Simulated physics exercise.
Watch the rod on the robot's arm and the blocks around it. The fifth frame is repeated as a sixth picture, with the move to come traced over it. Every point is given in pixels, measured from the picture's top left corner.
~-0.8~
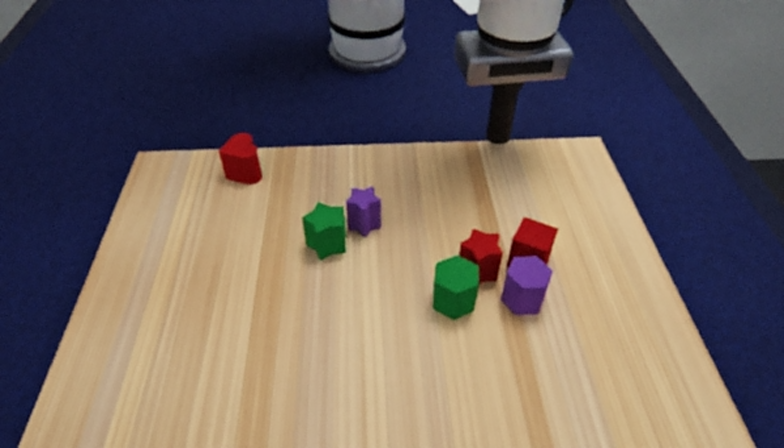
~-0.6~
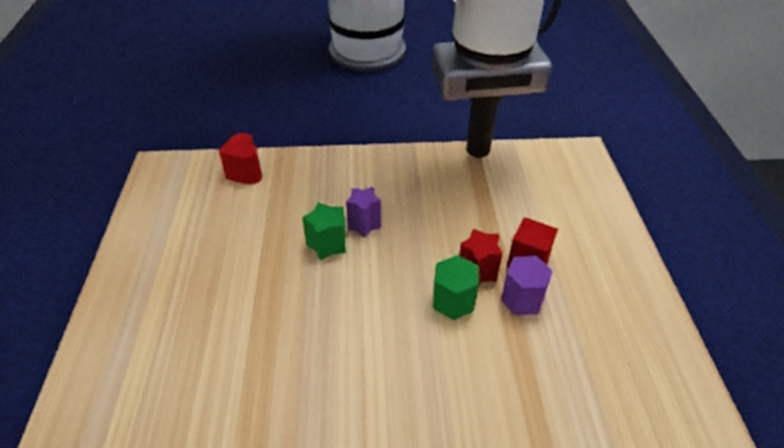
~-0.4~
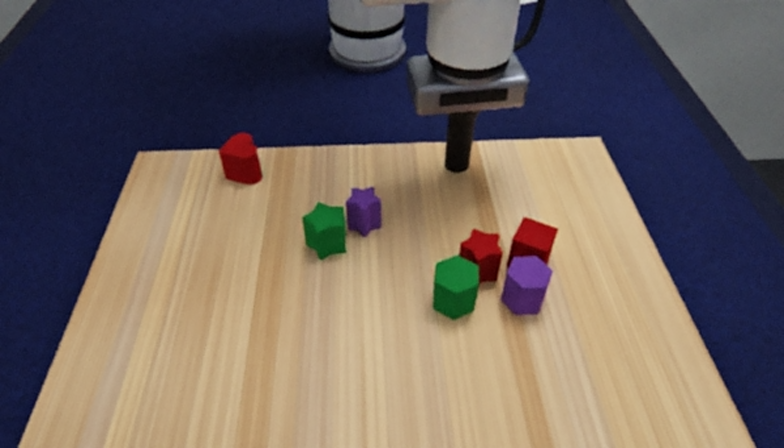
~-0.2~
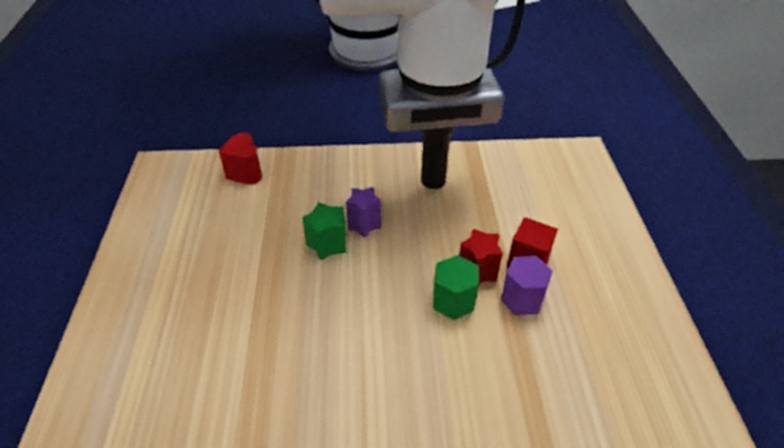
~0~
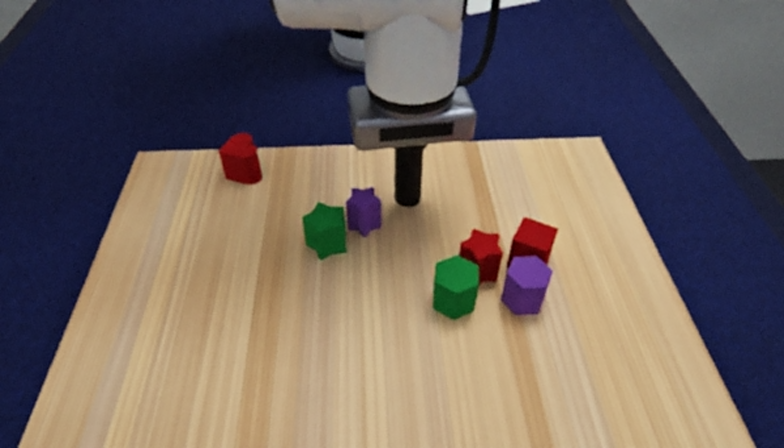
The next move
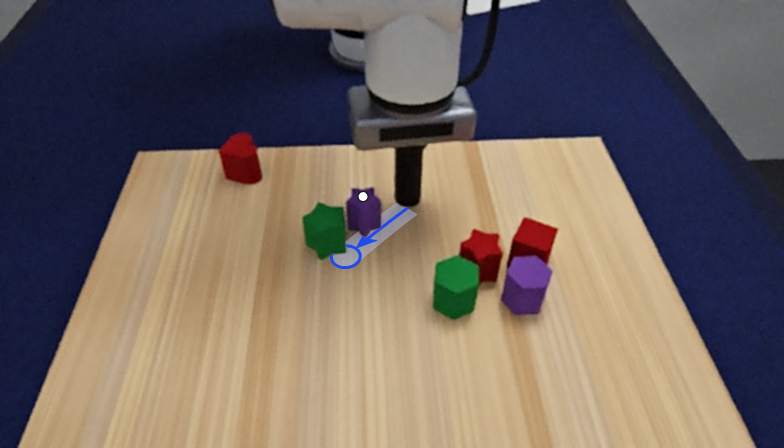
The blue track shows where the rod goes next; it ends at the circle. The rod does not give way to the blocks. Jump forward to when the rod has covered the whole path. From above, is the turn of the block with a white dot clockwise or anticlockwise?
Direction: Clockwise.
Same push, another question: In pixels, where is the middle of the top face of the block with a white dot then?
The middle of its upper face should be somewhere near (341, 203).
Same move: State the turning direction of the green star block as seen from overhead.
From above, it looks like the green star block goes counterclockwise.
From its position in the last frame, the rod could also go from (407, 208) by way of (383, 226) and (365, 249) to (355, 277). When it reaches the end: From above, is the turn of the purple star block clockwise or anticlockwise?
From above, it looks like the purple star block goes clockwise.
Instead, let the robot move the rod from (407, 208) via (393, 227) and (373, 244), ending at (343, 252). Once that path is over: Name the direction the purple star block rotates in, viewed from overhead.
The block turns clockwise.
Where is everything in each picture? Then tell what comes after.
In the first frame, lower end of the rod at (498, 137), tops of blocks, green star block at (325, 216), purple star block at (363, 197).
In the second frame, rod at (478, 151), blocks as before.
In the third frame, rod at (457, 165), blocks as before.
In the fourth frame, rod at (433, 181), blocks as before.
In the fifth frame, rod at (408, 198), green star block at (325, 216), purple star block at (363, 197).
The drawn path runs from (407, 208) directly to (346, 257); the dot is on the purple star block.
The first path, step by step. Halfway along, rod at (377, 222); green star block at (321, 217); purple star block at (349, 201), turned 30° clockwise.
At the end, rod at (345, 247); green star block at (311, 215), turned 40° anticlockwise; purple star block at (341, 203), turned 75° clockwise.
